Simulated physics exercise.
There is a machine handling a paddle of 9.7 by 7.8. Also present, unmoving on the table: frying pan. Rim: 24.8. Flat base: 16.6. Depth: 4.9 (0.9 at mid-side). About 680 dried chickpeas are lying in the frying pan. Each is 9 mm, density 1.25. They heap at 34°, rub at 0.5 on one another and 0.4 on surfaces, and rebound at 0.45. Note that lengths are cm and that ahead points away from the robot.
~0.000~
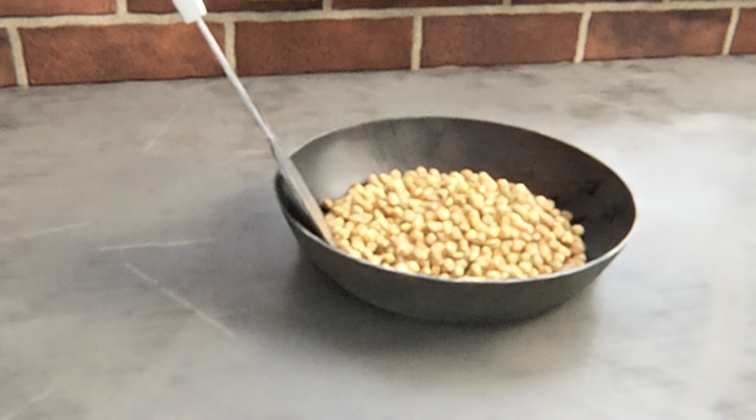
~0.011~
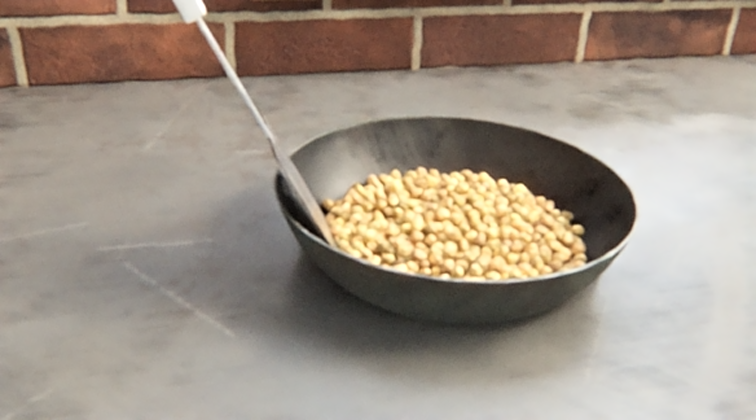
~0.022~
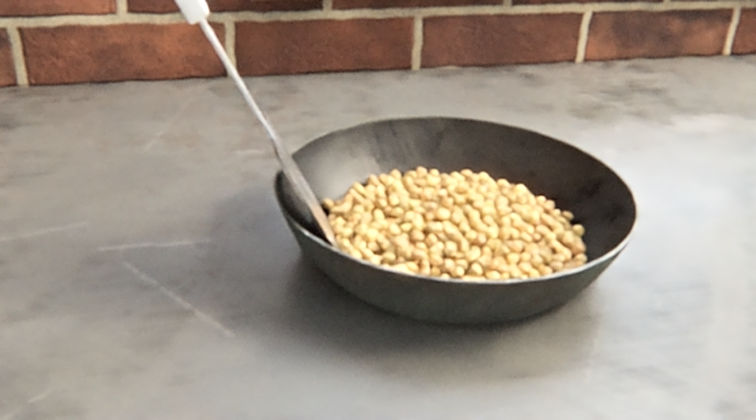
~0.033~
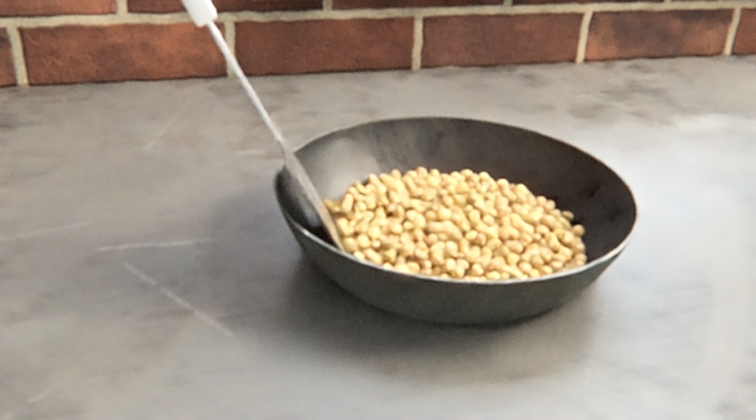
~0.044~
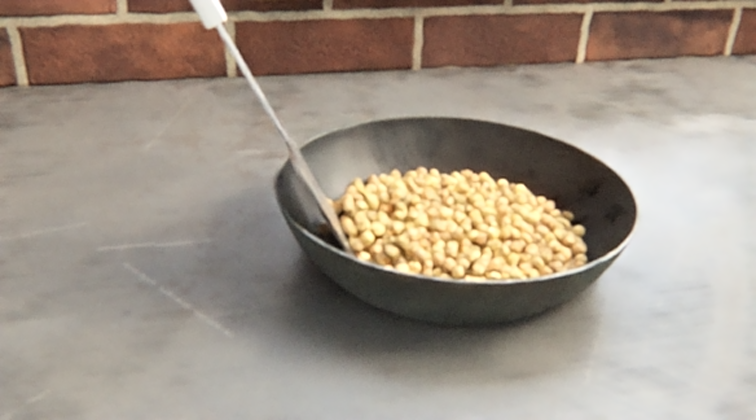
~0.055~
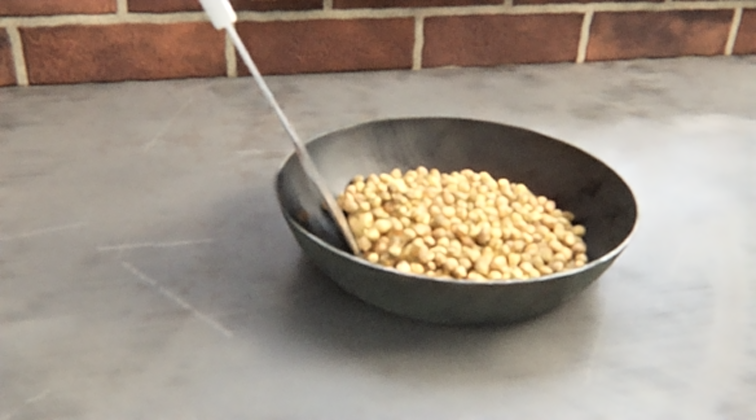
A paddle with a white handle, leaning into a dark pan of pale dried chickpeas on a grey surface, starts almost still against the left side. It then slides slowly a short way to the right, pressing into the near left edge of the heap, while the pan stays in place.
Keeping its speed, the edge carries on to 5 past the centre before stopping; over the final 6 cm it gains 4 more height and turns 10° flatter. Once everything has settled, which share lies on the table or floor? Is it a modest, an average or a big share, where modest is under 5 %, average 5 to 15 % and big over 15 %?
Modest.
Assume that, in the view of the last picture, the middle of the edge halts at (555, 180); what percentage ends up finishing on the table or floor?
Close to 0 per cent finishes on the table or floor.
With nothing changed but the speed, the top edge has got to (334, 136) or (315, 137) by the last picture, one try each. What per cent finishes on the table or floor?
I'd estimate some 10 and 0 in a hundred.
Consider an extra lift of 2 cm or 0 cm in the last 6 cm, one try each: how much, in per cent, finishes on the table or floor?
First try about 0 %, second try about 0 %.
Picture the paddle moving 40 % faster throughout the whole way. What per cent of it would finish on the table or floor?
Estimated result: Some 0 %.
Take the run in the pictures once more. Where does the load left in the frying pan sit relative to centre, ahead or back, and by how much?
Offset forward: Around 3.5 cm.
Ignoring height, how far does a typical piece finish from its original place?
The value is roughly 2 cm.
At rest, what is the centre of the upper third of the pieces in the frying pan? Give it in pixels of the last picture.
(531, 210).
By 0.14 s, sloping 63°, highest piece 9 above the table; 675 in the frying pan.
By 0.23 s, sloping 58°, highest piece 7 above the table; 674 in the frying pan, 1 on the blade or in flight.
By 0.48 s, sloping 53°, highest piece 3 above the table; 674 in the frying pan, 1 on the table or floor.
By 1.53 s, sloping 53°, highest piece 3 above the table; 674 in the frying pan, 1 on the table or floor.
Final count, 674 in the frying pan, 1 on the table or floor. That is 0 % on the table or floor.
